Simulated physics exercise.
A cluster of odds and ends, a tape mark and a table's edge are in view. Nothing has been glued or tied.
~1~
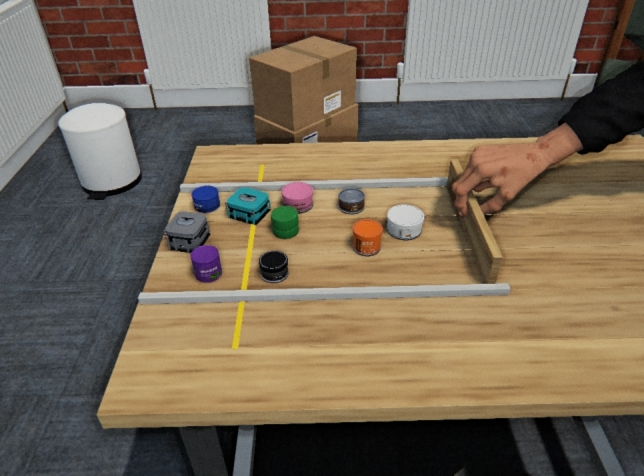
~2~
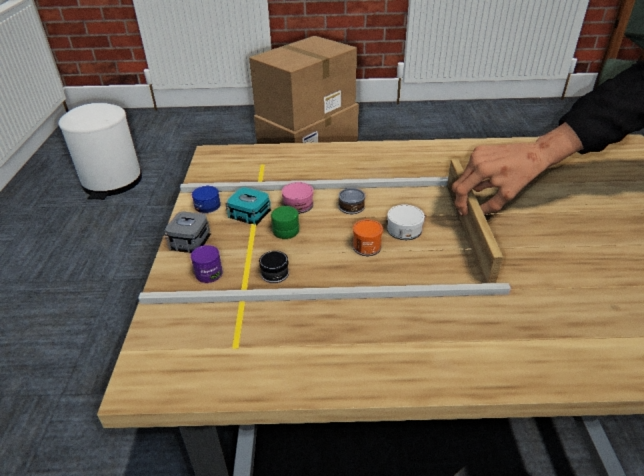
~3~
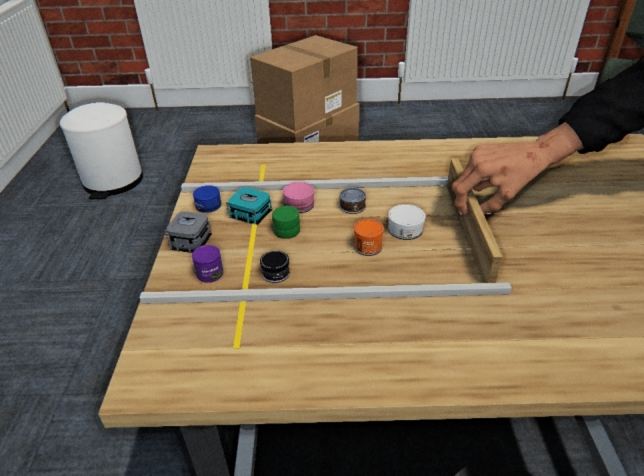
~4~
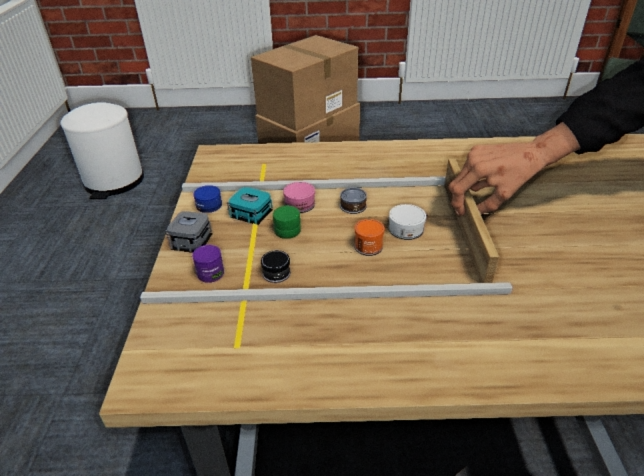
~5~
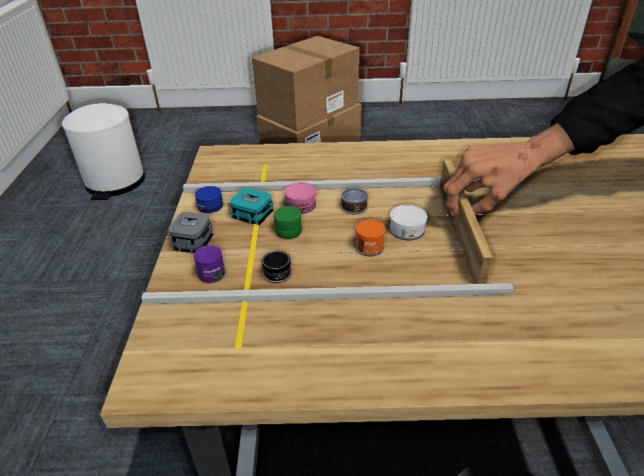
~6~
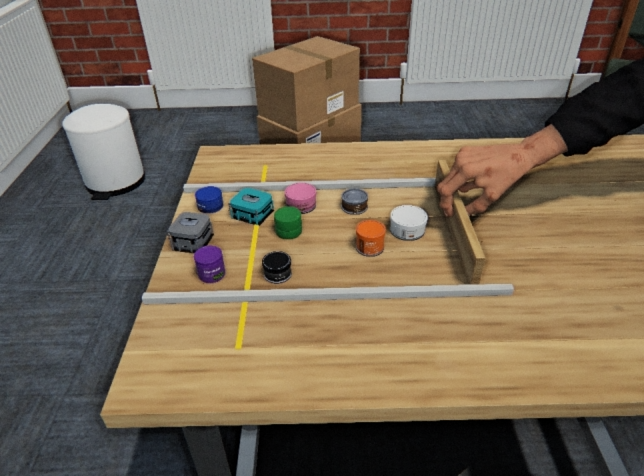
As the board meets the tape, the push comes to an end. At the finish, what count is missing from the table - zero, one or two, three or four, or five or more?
Missing: Zero.
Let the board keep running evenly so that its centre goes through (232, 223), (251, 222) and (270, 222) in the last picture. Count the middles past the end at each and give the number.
1, 0 and 0.
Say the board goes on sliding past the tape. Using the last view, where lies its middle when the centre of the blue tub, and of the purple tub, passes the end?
The middle is at (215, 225) when it's the blue tub, and at (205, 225) when it's the purple tub.
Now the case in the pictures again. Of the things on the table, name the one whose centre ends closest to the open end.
It's the grey case.
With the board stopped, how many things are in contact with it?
4 of them.
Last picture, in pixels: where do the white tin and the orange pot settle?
The white tin settles near (237, 228); as for the orange pot, near (237, 246).
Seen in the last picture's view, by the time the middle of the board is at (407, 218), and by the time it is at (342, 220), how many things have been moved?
I make it 1 at the first spot and 4 at the other.
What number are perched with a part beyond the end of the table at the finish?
Overhanging ones - 1.
Soon after, none off yet; grey case at rest near (191, 232); blue tub at rest near (209, 200); purple tub at rest near (210, 265).
At rest, the number that fall off is zero.
